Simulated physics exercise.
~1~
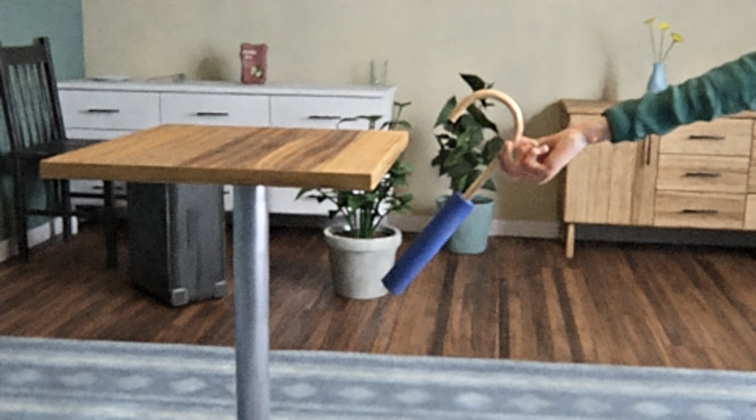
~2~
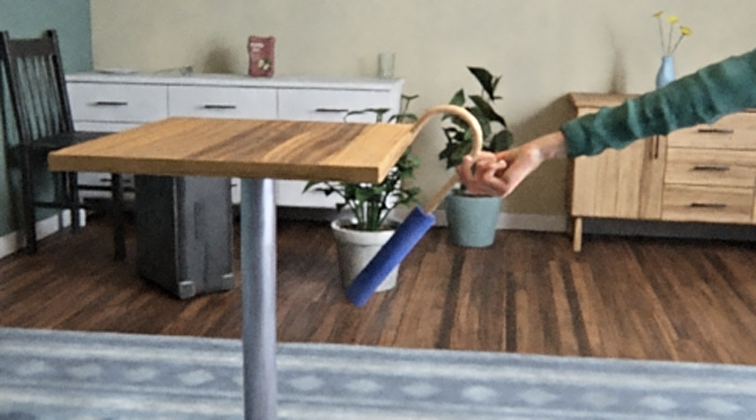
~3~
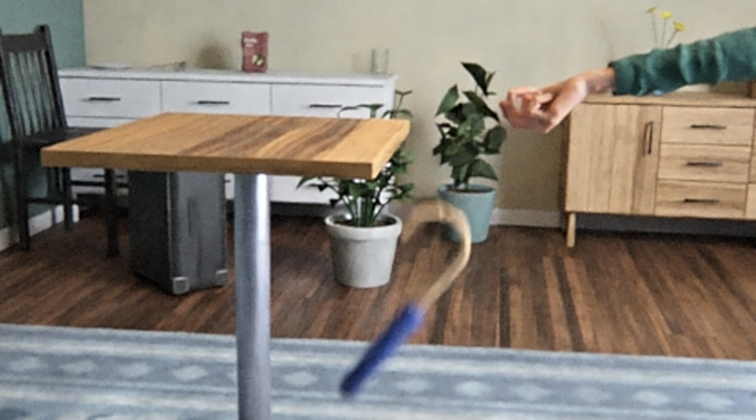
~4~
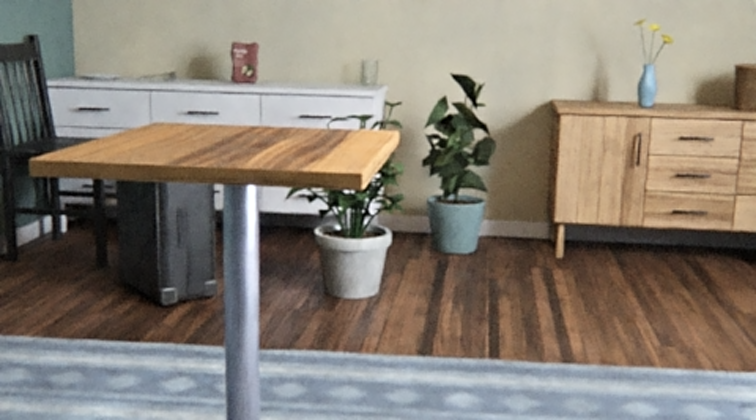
In the video, a hand holds a blue umbrella with a curved handle beside a wooden table and moves it left to the table's edge. The fingers let go and the hand draws back as the umbrella slips off and falls, leaving the table standing with the umbrella out of sight.
